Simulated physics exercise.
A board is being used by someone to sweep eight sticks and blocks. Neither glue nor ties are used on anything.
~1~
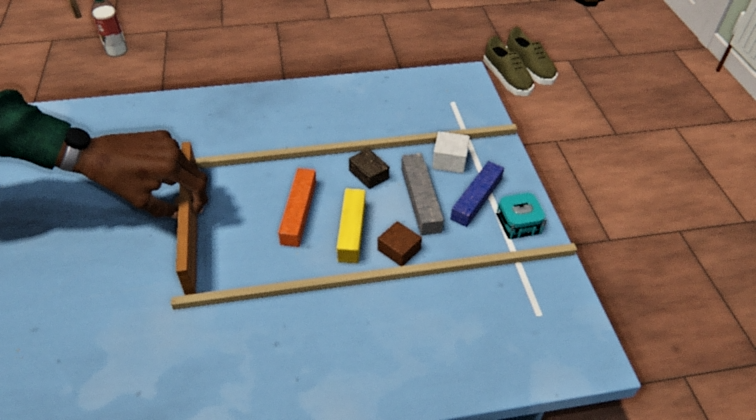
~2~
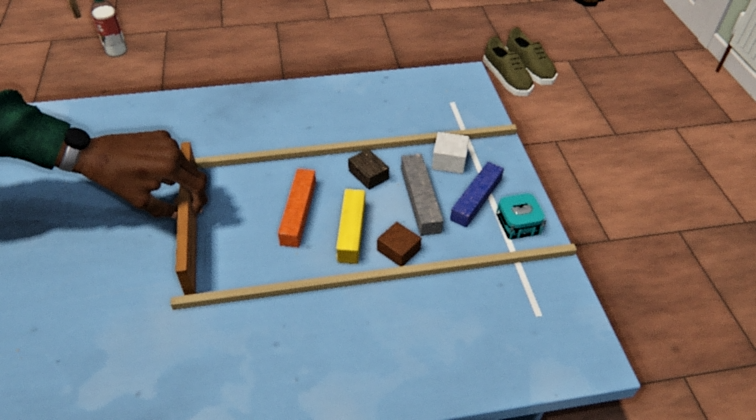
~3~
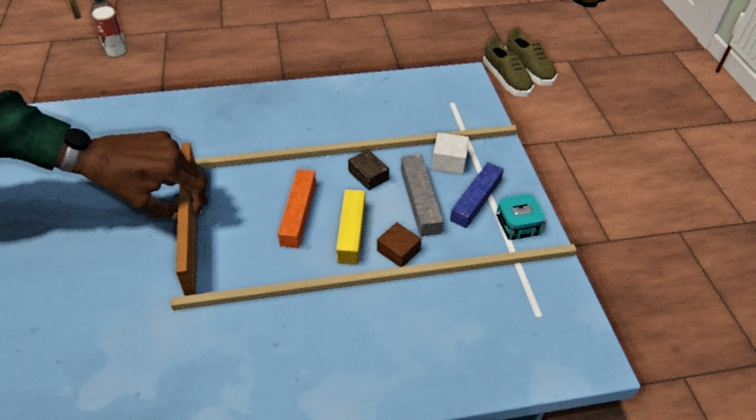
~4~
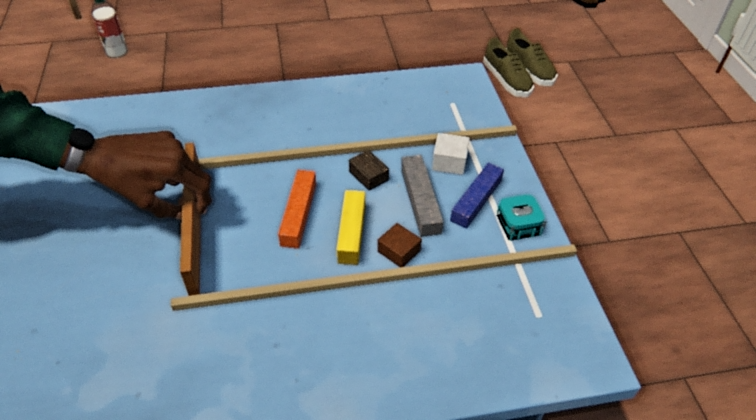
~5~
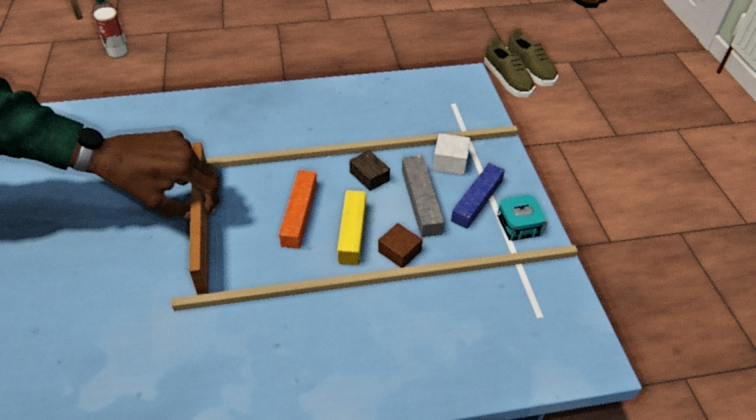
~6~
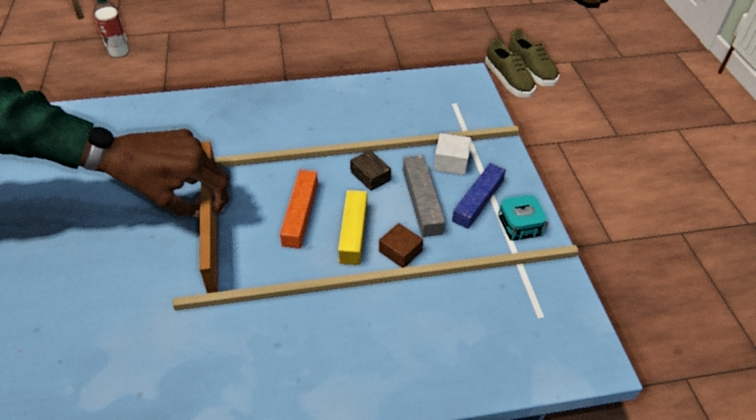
A hand slides a brown board slightly right toward colourful blocks resting on a blue table.
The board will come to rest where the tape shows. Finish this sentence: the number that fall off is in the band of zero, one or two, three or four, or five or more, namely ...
Namely three or four.
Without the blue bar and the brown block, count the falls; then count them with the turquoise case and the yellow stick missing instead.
That gives 2 in the first case, then 2 in the second.
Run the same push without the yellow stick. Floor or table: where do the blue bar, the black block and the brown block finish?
Note: Blue bar is off by the end; black block is on by the end; brown block is on by the end.
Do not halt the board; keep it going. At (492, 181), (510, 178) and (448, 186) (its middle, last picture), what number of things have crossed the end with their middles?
First 3, next 5, last 0.
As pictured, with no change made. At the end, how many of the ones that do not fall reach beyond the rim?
As for overhanging, the count is 2.
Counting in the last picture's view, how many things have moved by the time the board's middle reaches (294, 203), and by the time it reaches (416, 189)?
One spot: 1. Other spot: 8.
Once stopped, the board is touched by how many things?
Well, it touches 1.
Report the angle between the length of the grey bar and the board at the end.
It is near 5° out of line.
Soon after, none off yet; turquoise case at rest near (522, 218); blue bar at rest near (479, 195); white block at rest near (452, 154).
After that, none off yet; turquoise case at rest near (522, 218); blue bar moving near (485, 193); white block moving near (455, 154).
And then, none off yet; turquoise case displaced about its own width near (562, 221); blue bar displaced about its own width near (528, 187); white block displaced well along near (512, 143).
In the end, the number that fall off is three or four; gone, white block, blue bar and turquoise case.
